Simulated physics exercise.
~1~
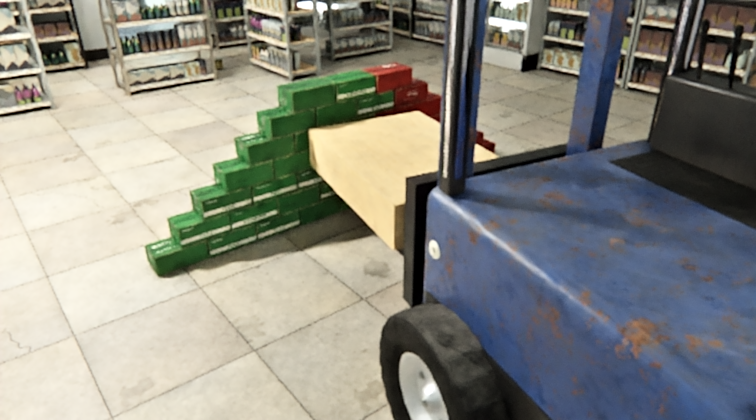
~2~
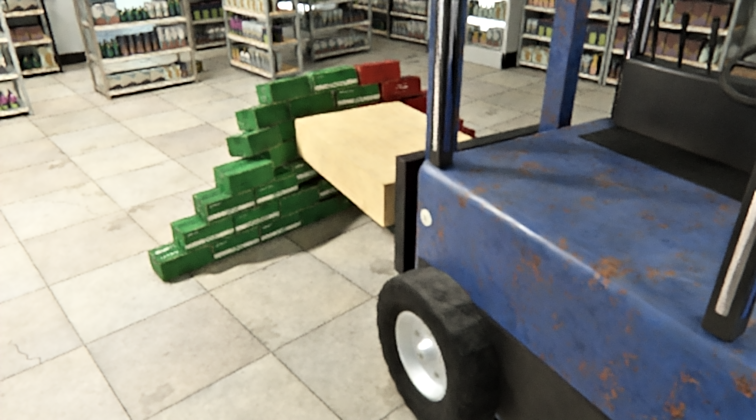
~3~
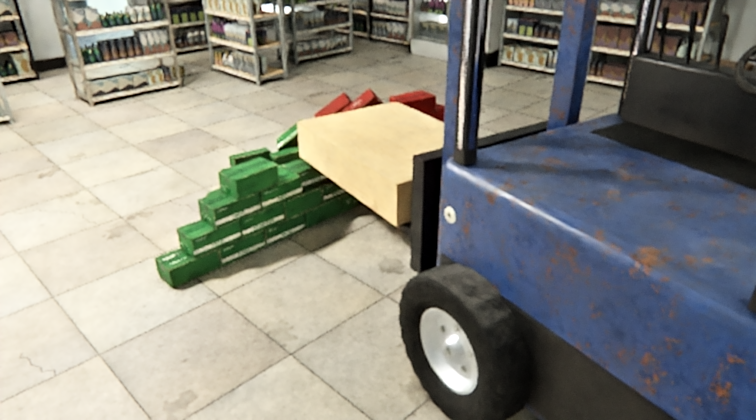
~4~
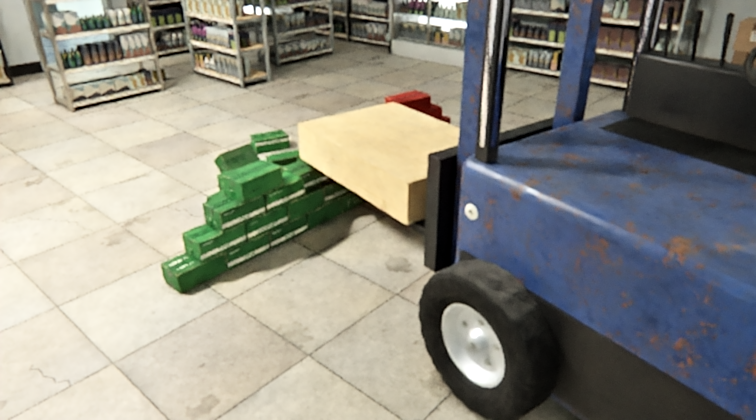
Shop floor with stocked shelves, a rusty blue forklift pushing a pale block into a green and red box pyramid, toppling its upper part.
